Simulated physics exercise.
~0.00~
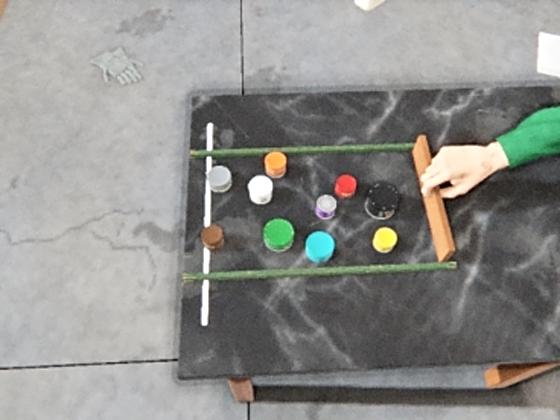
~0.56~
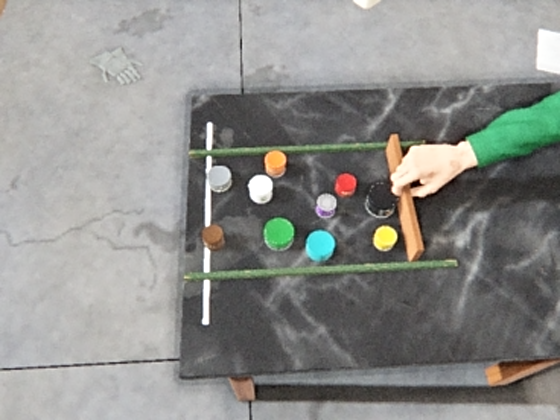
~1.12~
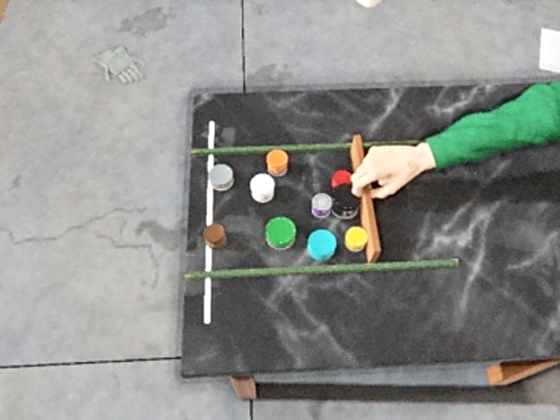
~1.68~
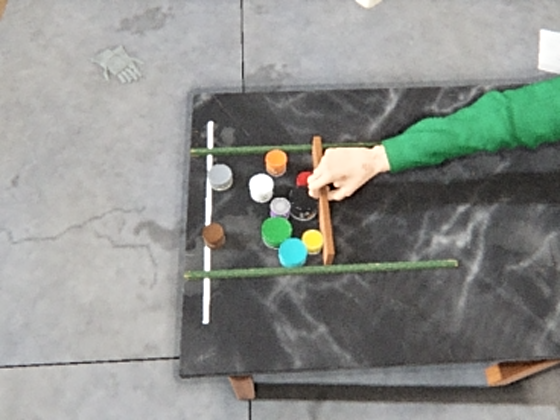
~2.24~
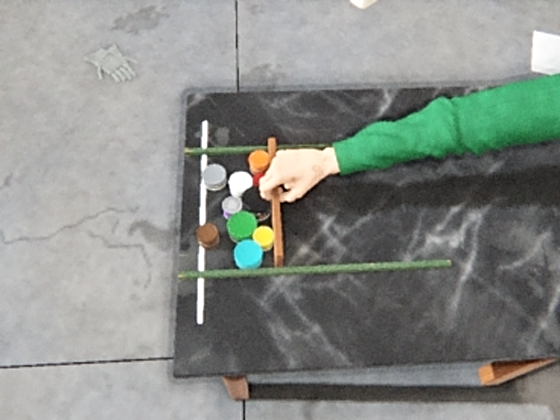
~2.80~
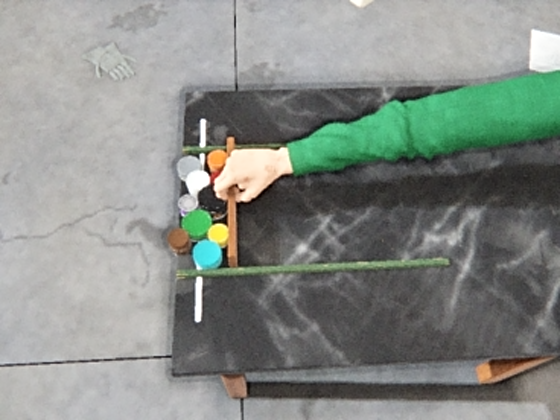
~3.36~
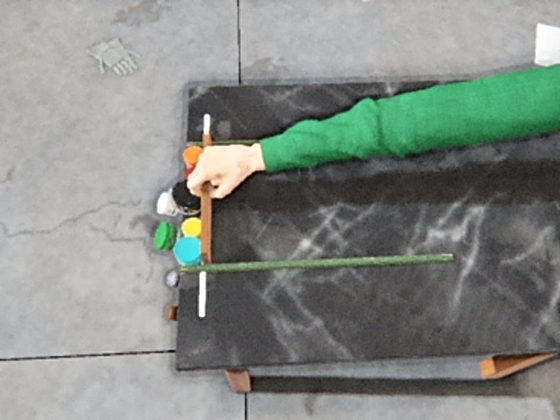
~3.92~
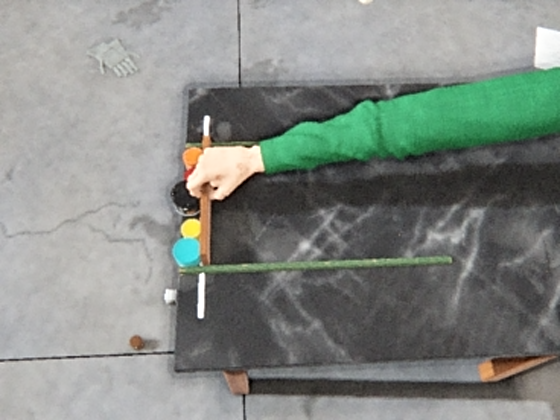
A green-sleeved hand pushing a wooden board left between green rails, sweeping colourful pots to the table edge until several fall off.
